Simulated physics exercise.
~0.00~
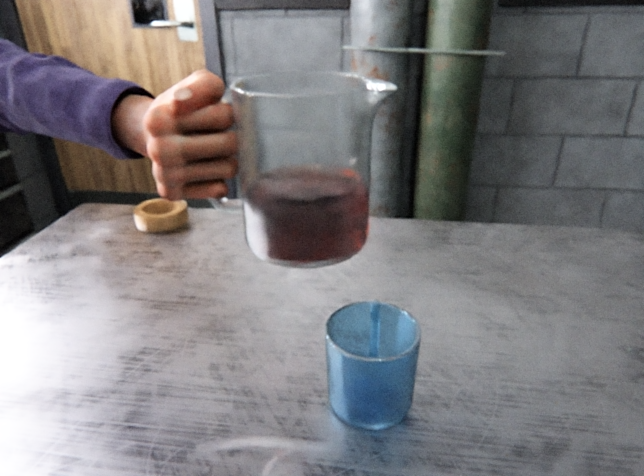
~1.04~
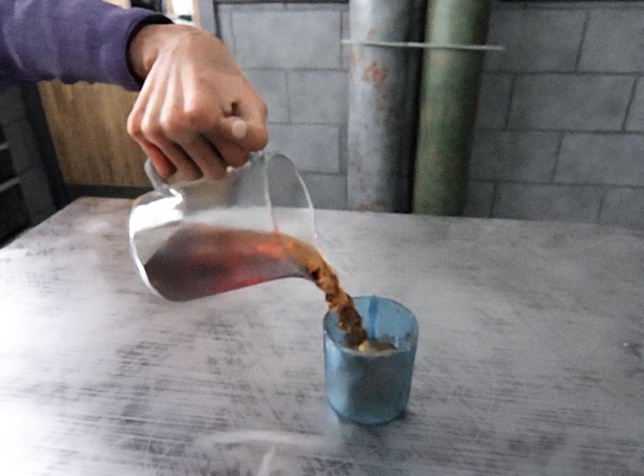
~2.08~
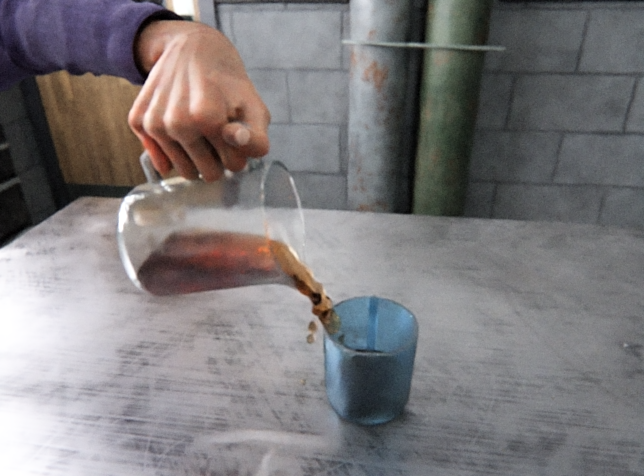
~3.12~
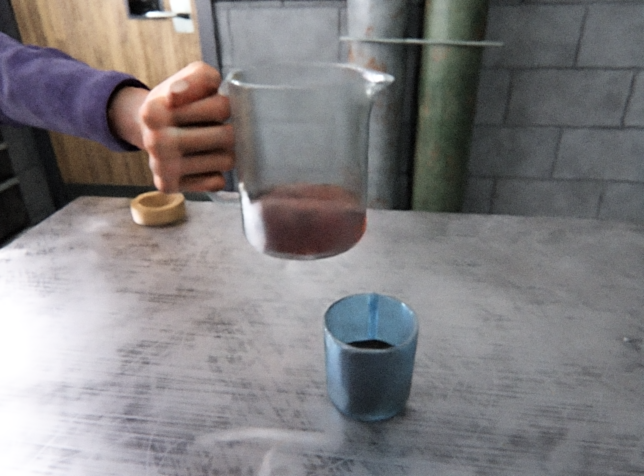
At a grey table, a hand pours tea into a blue mug, then levels the jug.
